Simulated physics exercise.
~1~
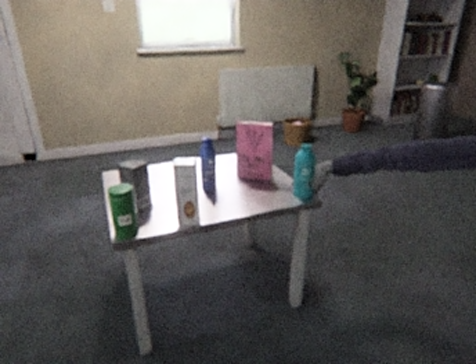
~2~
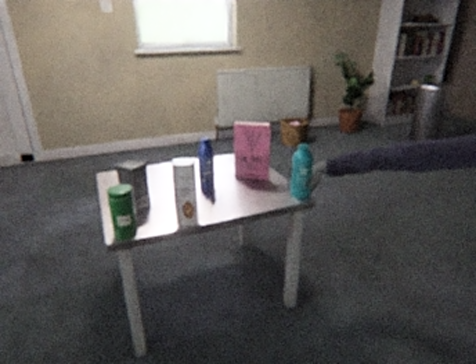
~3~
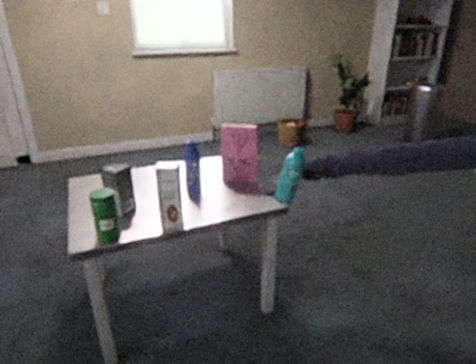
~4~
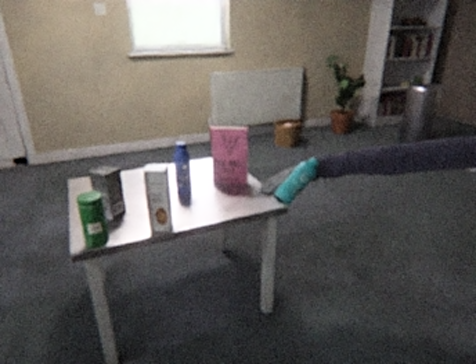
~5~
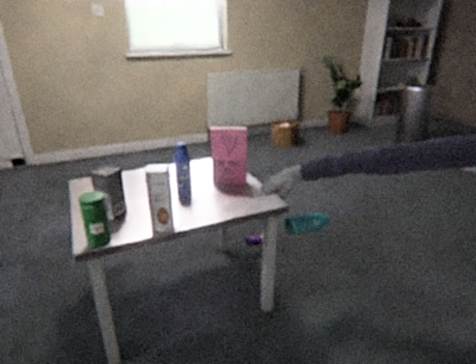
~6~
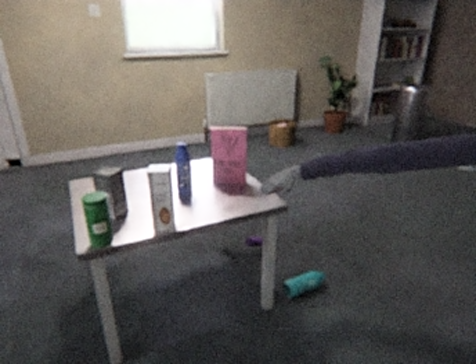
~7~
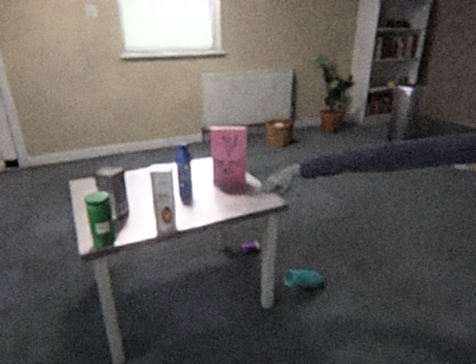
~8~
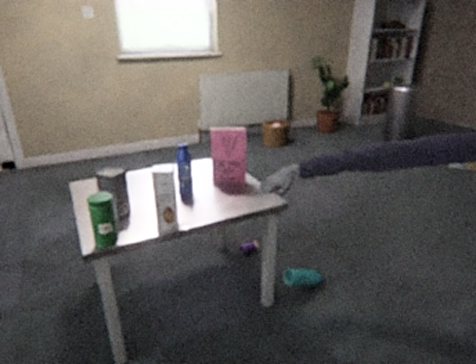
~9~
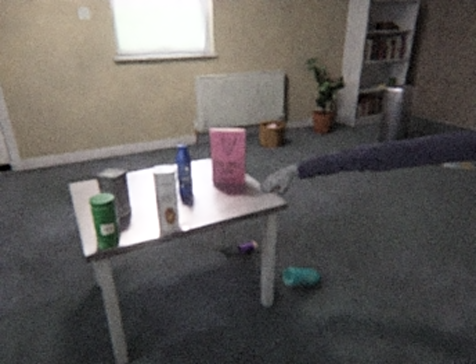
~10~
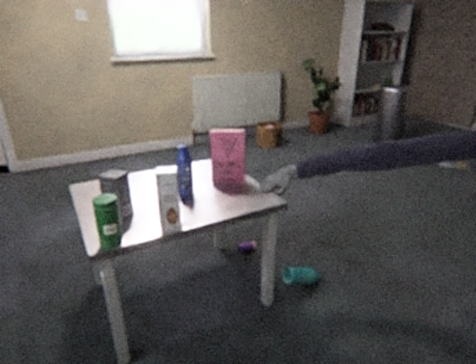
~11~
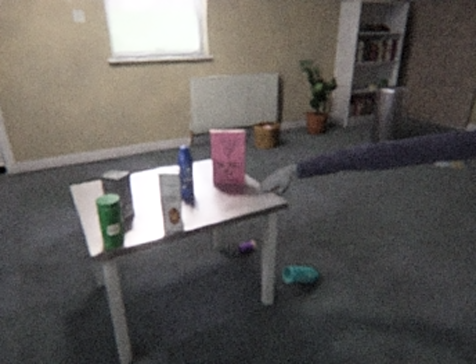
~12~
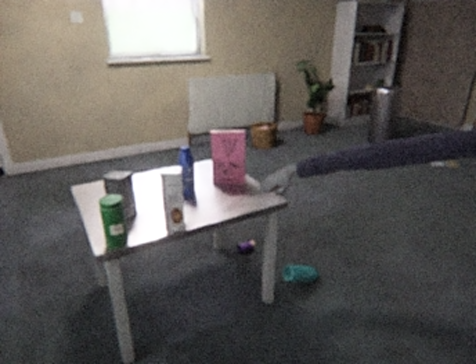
An arm reached in from the right beside a small table of bottles and boxes, and the table shifted left. The turquoise bottle tipped off the right edge and ended on the floor near a fallen purple item, while the others stayed standing.
